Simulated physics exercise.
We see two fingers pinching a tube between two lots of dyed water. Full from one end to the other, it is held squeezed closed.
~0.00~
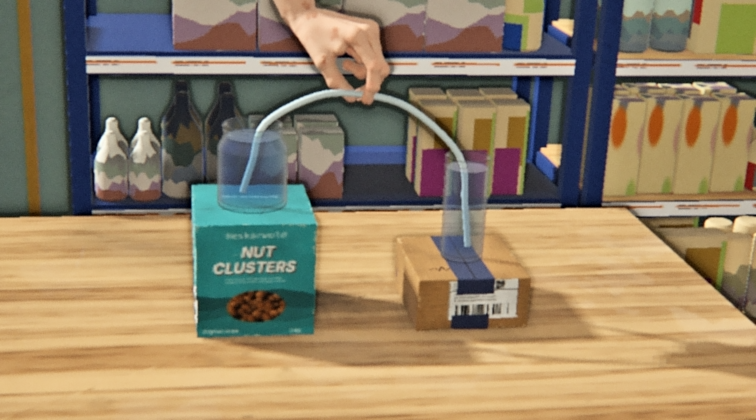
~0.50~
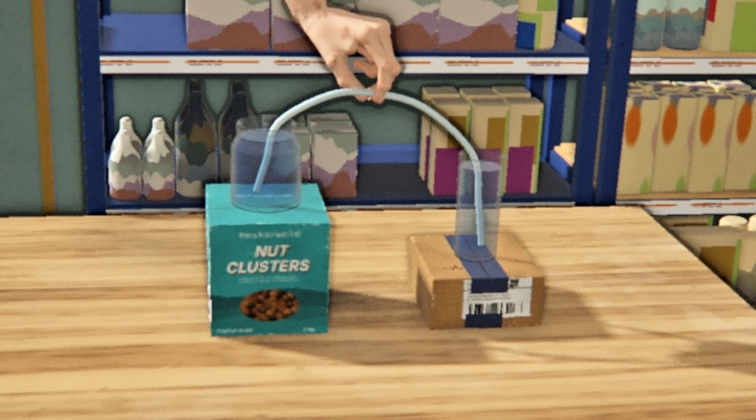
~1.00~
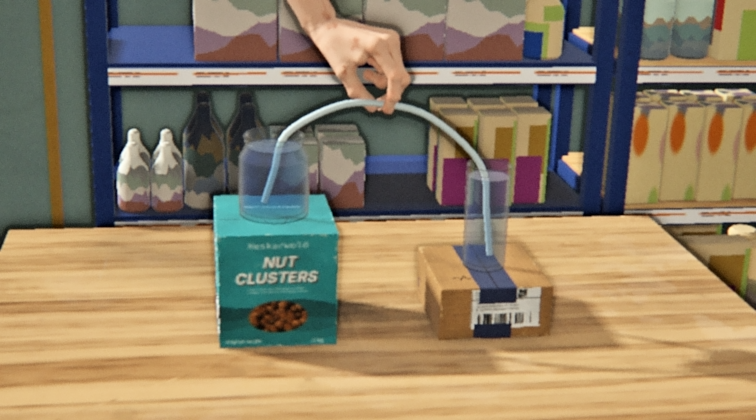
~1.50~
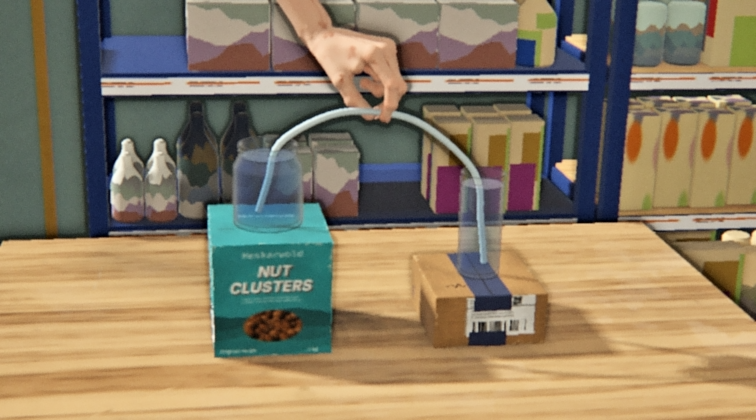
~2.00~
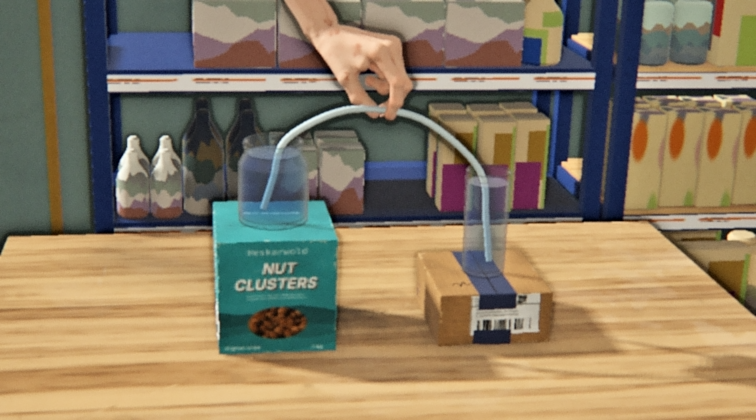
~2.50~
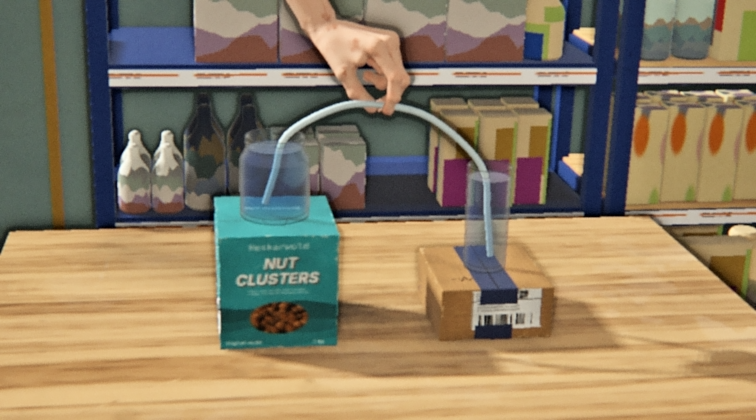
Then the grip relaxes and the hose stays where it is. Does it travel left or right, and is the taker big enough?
It moves to the right, and the receiving one spills over.
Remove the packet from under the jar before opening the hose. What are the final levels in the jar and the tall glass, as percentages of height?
They end up near 100 and 20 in a hundred of their heights, in that order.
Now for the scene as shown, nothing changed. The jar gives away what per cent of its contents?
Roughly 30 per cent.
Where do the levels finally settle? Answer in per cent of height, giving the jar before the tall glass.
Final levels: First 55 %, second 100 %.
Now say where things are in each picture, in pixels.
In the first frame, still shut; jar (253, 162) about three quarters full, up on the packet; tall glass (465, 204) nearly full, up on the box.
In the second frame, the hose is pinched; jar about three quarters full, surface at (266, 136); tall glass nearly full, surface at (481, 166).
In the third frame, nothing flows; jar (274, 172) about three quarters full; tall glass (486, 213) nearly full.
In the fourth frame, fingers on the hose; jar about three quarters full, surface at (268, 156); tall glass nearly full, surface at (483, 183).
In the fifth frame, still shut; jar (273, 178) about three quarters full, up on the packet; tall glass (486, 219) nearly full, up on the box.
In the sixth frame, the hose is pinched; jar about three quarters full, surface at (275, 148); tall glass nearly full, surface at (490, 177).
Around 8.0 s, the jar is about three quarters full; the tall glass is full to the brim; the lower one has lost some.
Around 20.0 s, the jar is about two thirds full; the tall glass is full to the brim; the lower one has lost some.
Around 45.0 s, the jar is about half full; the tall glass is full to the brim; the lower one has lost some; the two surfaces are level.
